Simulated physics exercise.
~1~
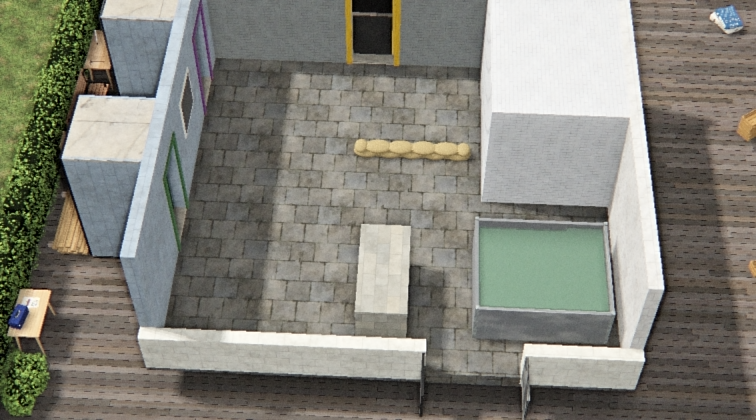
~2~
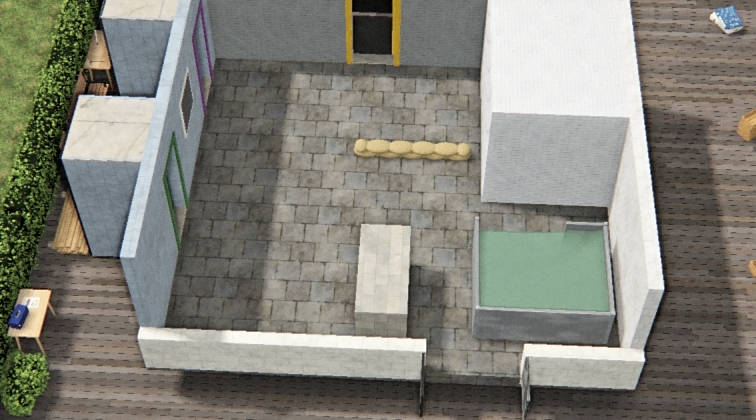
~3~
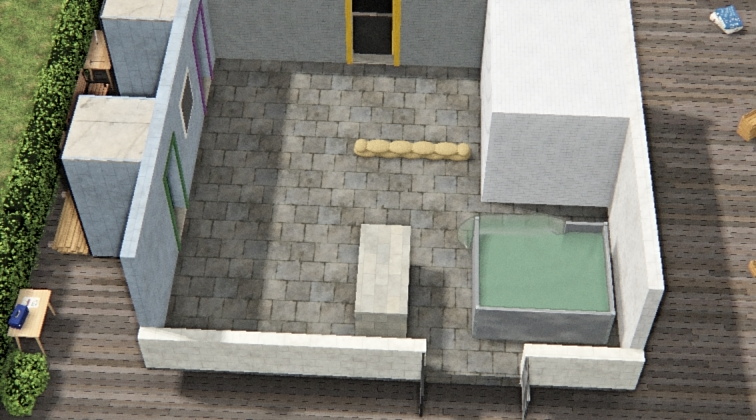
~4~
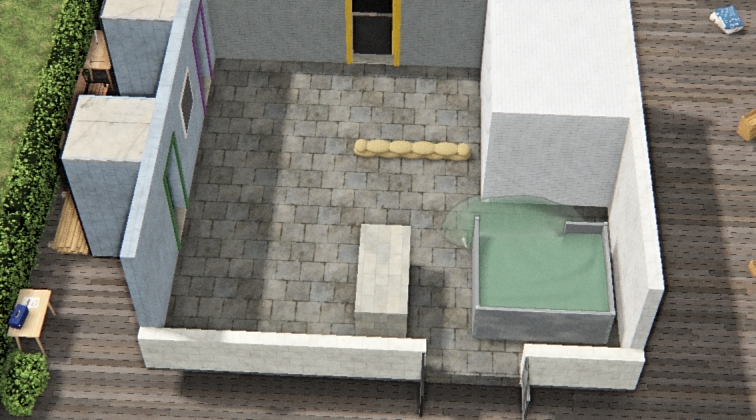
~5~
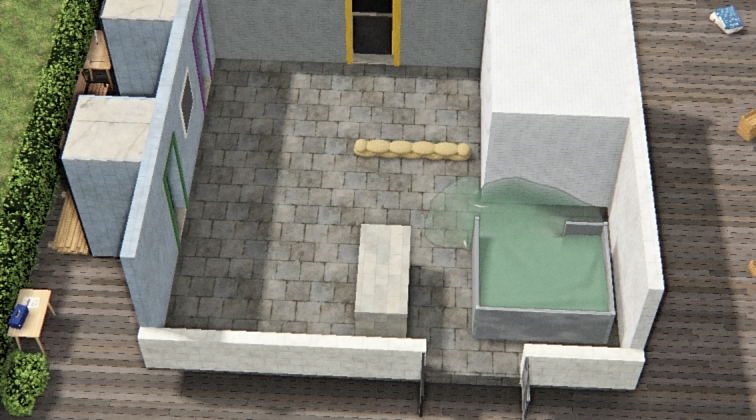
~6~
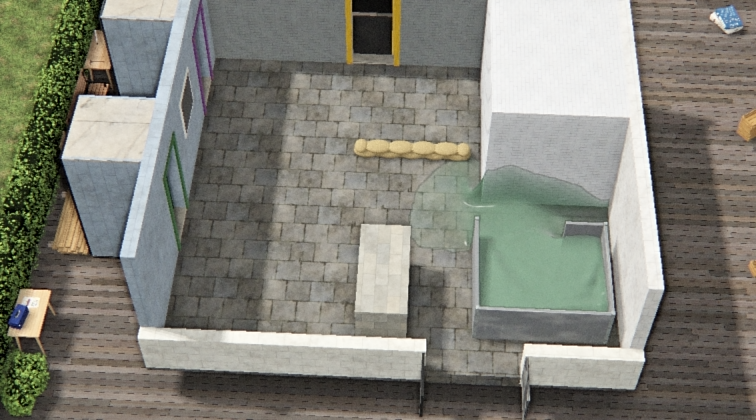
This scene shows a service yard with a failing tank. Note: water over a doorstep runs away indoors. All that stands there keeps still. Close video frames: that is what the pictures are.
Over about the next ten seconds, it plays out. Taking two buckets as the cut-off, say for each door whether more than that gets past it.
Door by door: The green door exceeds it; the yellow door does not exceed it; the purple door does not exceed it.
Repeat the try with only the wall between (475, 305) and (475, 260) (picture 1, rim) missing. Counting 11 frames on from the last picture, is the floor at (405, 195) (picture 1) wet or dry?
Answer: Soaked.
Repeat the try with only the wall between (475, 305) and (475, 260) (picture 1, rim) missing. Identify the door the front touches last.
My answer is the one in purple.
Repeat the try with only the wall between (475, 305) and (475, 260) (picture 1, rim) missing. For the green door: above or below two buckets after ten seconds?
As for the green door, it stays below the mark.
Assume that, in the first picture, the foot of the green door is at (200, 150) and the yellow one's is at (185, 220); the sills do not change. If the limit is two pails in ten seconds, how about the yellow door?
Well, the yellow one spills past the mark, I reckon.
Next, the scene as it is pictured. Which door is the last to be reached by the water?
Answer is the door marked yellow.
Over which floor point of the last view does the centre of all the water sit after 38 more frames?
That comes out near (389, 229).
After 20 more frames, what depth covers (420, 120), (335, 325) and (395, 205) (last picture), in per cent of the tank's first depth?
Roughly 0 per cent, 0 per cent and 8 per cent.
A moment on, water covers 15 % of the floor; the green door not reached, the yellow door not reached, the purple door not reached.
Next, water covers 35 % of the floor; the green door not reached, the yellow door not reached, the purple door not reached.
Then, water covers 60 % of the floor; the green door under two buckets in, the yellow door not reached, the purple door wet at the sill, nothing in.
Later, water covers 80 % of the floor; the green door far over two buckets in, the yellow door wet at the sill, nothing in, the purple door wet at the sill, nothing in.
In the end, water covers 100 % of the floor; the green door far over two buckets in, the yellow door wet at the sill, nothing in, the purple door wet at the sill, nothing in.
